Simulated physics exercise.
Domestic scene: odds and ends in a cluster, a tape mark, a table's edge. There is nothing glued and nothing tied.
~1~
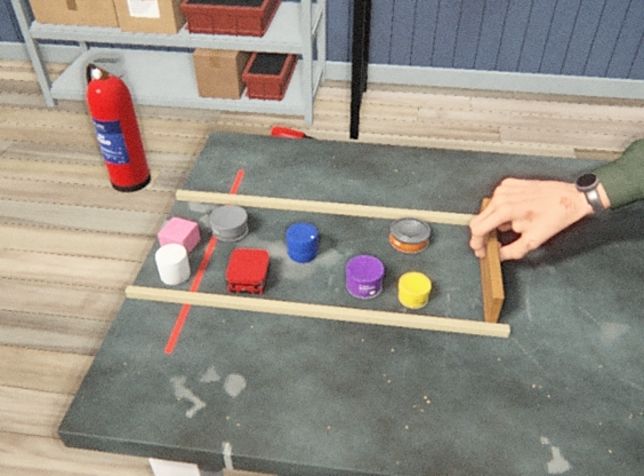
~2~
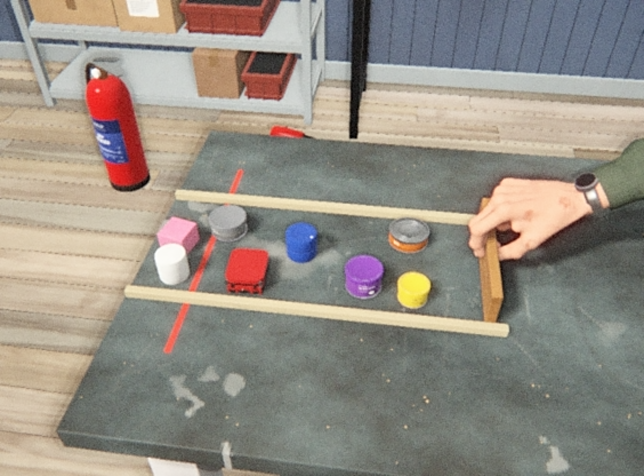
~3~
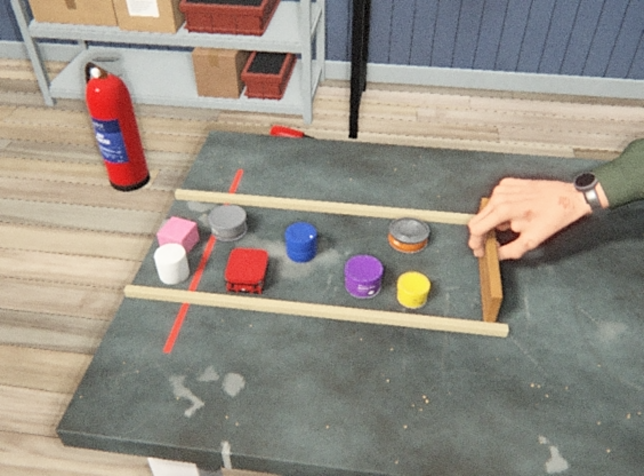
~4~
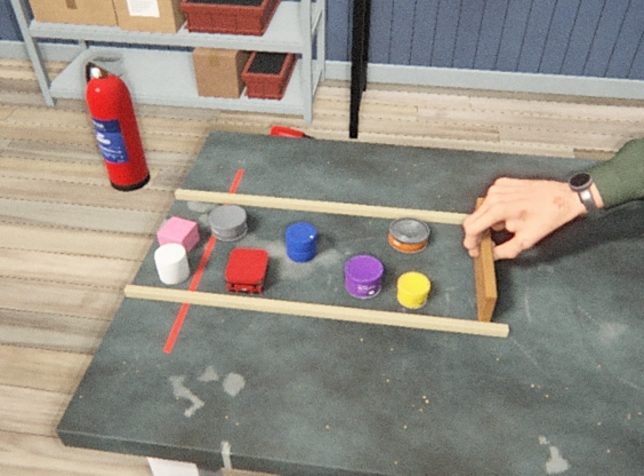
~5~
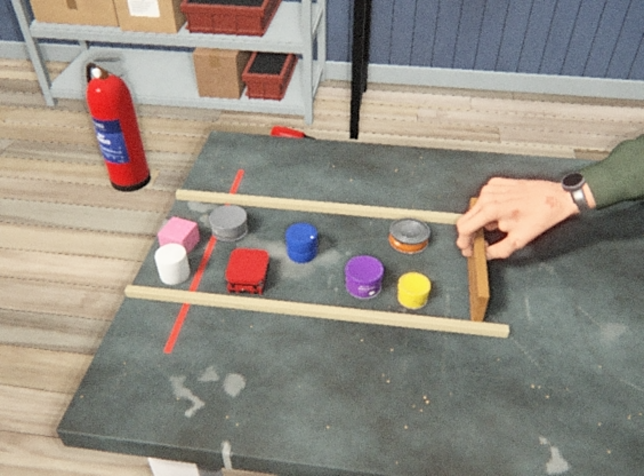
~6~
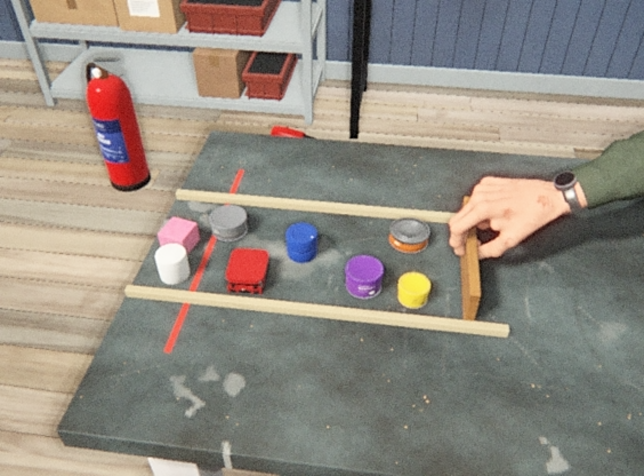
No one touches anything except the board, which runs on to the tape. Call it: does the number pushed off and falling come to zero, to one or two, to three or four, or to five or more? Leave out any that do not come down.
It comes to one or two.
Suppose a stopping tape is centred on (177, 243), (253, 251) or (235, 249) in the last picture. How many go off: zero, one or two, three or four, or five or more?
Taking the tapes one after another, the count is either three or four, then zero, then none at all.
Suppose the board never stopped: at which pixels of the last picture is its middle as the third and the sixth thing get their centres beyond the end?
At roughly (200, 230), then roughly (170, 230).
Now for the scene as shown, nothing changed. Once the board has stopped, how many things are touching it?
It's 4.
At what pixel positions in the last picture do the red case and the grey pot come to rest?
Red case at (147, 268), grey pot at (170, 218).
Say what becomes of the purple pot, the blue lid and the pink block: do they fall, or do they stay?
I reckon the purple pot is still there, the blue lid is still there and the pink block is still there.
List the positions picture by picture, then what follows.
In the first picture, pink block (180, 237); white lid (173, 265); grey pot (229, 224); board (489, 258); tape (211, 247).
In the second picture, white lid (173, 264); blue lid (302, 243).
In the third picture, grey pot (228, 223); board (488, 258).
In the fourth picture, pink block (179, 236); red case (248, 271).
In the fifth picture, white lid (173, 264); yellow tin (413, 292).
In the sixth picture, pink block (179, 237); white lid (173, 264); grey pot (229, 224); board (469, 256); tape (210, 246).
A little later, none off yet; pink block at rest near (179, 237); white lid at rest near (173, 264); grey pot at rest near (229, 224).
When it is over, the number that fall off is one or two; down, white lid.
